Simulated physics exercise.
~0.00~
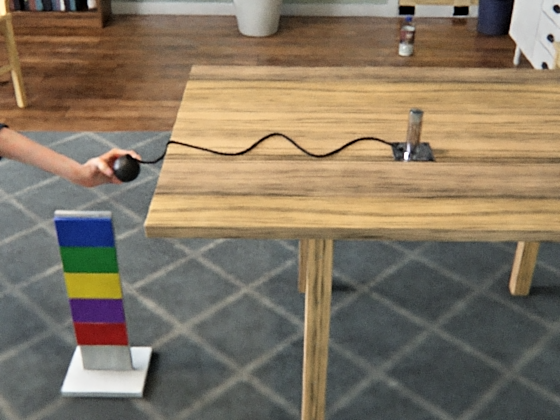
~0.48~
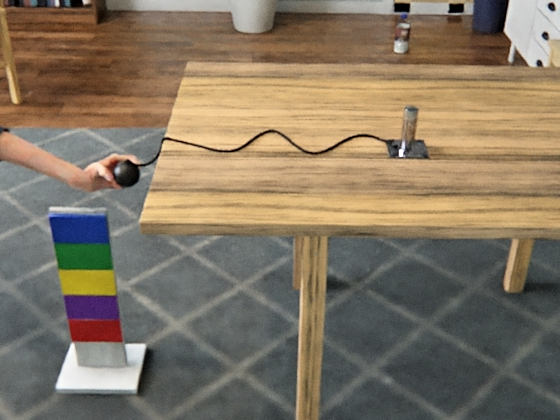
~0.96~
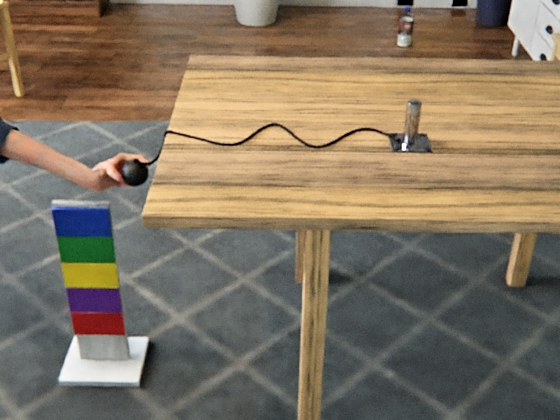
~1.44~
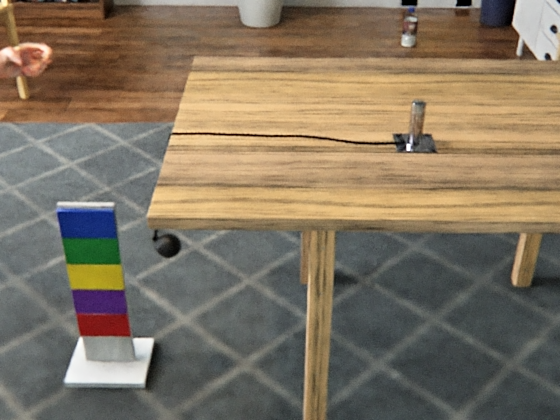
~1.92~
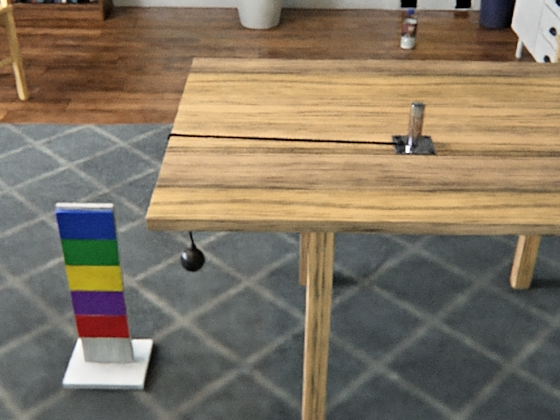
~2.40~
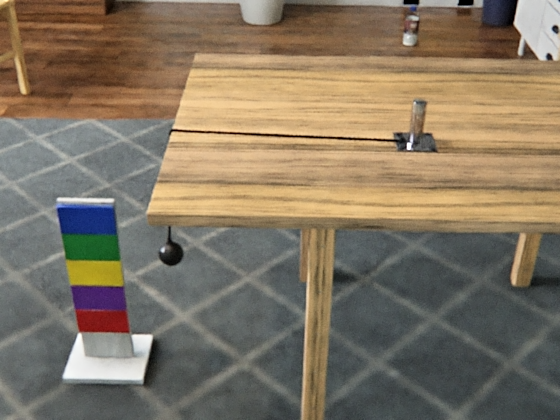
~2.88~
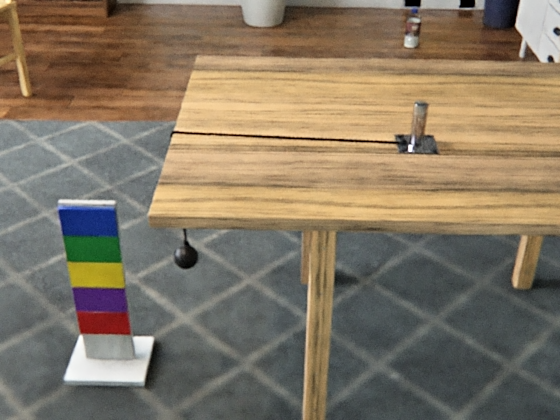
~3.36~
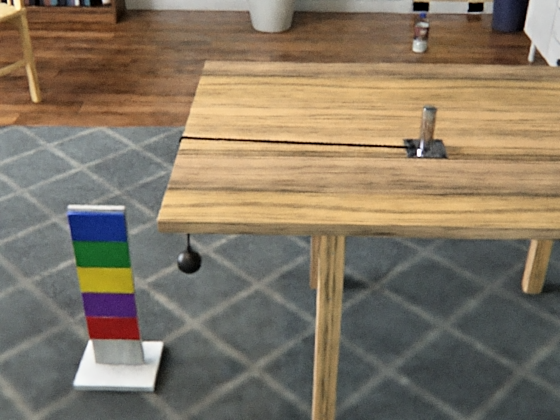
At first, a hand holds a black ball just beyond the left edge of a wooden table, its dark cord lying in slack waves across the tabletop to a small metal post. Beside it on the left stands an upright board striped blue, green, yellow, purple and red. The hand then lets go and draws back, and the ball drops as the cord pulls straight. Hanging below the table edge, the ball sways slightly right, then left, then right again. It ends suspended there, level with the green band.
